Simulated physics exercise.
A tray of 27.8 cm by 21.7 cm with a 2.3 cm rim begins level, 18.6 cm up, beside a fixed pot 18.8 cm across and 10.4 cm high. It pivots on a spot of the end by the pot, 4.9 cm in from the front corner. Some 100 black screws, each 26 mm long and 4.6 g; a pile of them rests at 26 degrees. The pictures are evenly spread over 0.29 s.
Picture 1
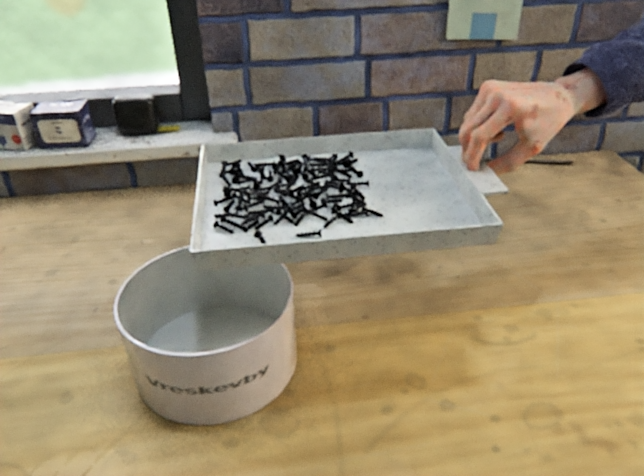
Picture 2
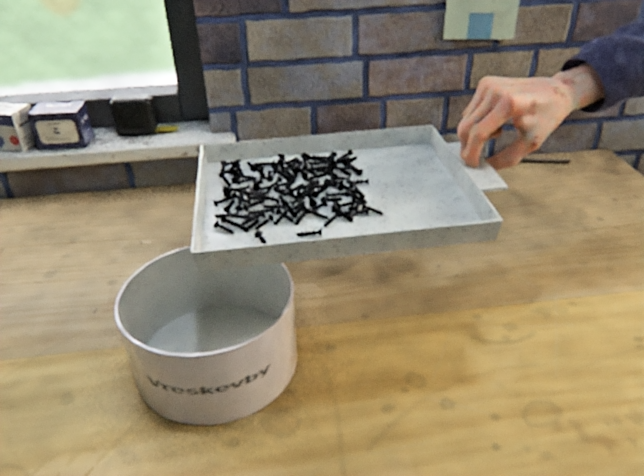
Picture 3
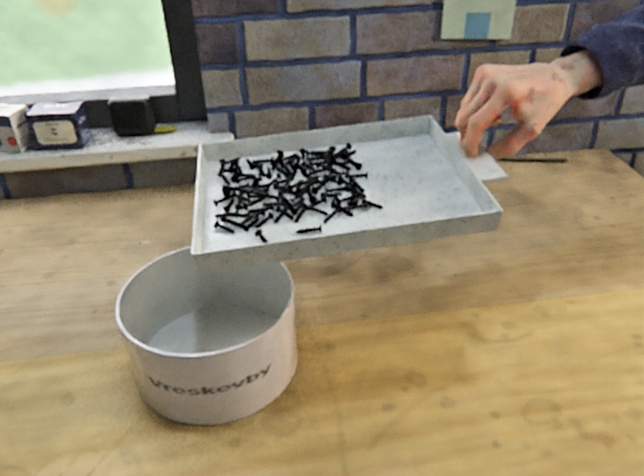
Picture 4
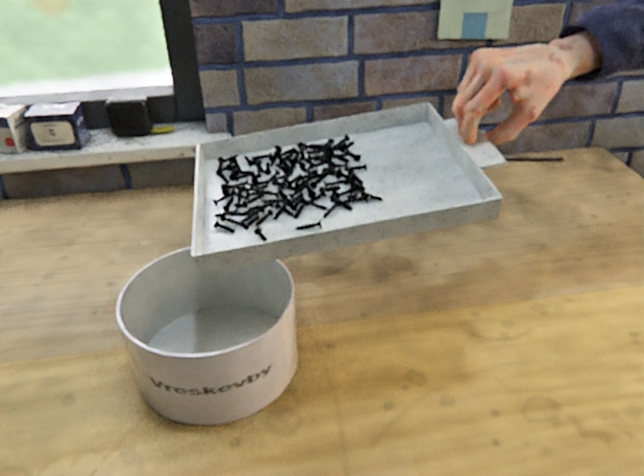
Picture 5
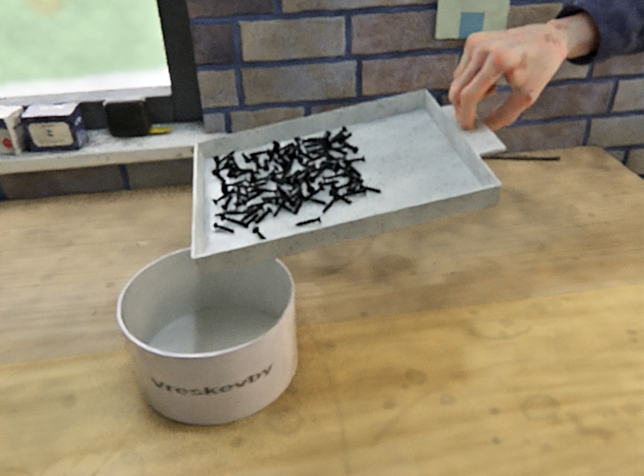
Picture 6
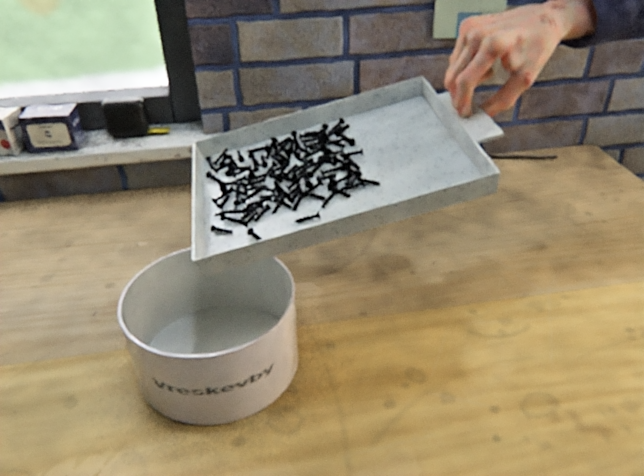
Hand raising the right end of a grey tray of black screws, tilting it gradually down leftward above a round pot.
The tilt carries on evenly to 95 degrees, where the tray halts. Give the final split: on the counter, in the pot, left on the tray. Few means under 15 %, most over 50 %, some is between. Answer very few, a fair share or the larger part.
Counter very few, pot the larger part, tray very few.
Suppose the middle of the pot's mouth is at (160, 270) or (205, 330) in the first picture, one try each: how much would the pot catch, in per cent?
About 65 and 70 per cent.
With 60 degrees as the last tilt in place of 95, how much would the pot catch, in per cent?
It would be near 0 per cent.
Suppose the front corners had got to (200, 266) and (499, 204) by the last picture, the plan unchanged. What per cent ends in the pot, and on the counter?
Pot 70, counter 30.
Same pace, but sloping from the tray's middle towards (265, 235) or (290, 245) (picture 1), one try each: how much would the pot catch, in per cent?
About 80 and 55 per cent.
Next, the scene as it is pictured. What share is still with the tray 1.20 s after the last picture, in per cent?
Some 95 per cent of the load.
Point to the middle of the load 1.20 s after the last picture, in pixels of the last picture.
Around (186, 204).
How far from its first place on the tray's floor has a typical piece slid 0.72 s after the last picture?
Some 7 cm.
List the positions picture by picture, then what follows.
Tray tilt 0 degrees, front corners at (194, 249) and (498, 222); middle of the pieces at (290, 186); pot at (205, 292), in the first frame.
Tray tilt 1 degrees, front corners at (195, 250) and (498, 219); middle of the pieces at (290, 185), in the second frame.
Tray tilt 3 degrees, front corners at (196, 252) and (498, 209), lowest corner left front; middle of the pieces at (289, 181), in the third frame.
Tray tilt 6 degrees, front corners at (196, 253) and (498, 196), lowest corner left front; middle of the pieces at (288, 177), in the fourth frame.
Tray tilt 9 degrees, front corners at (196, 255) and (497, 183), lowest corner left front; middle of the pieces at (286, 172), in the fifth frame.
Tray tilt 12 degrees, front corners at (196, 257) and (495, 171), lowest corner left front; middle of the pieces at (284, 168); pot at (208, 293), in the sixth frame.
Then, 0.72 s after the last picture, tilt 51 degrees; the tray holds 100 %, the pot 0 %.
Then, 1.20 s after the last picture, tilt 77 degrees; the tray holds 95 %, the pot 0 %.
Then, 1.75 s after the last picture, tilt 95 degrees; the tray holds 15 %, the pot 70 %.
In the end, counter 10 %, pot 90 %, tray 0 %.
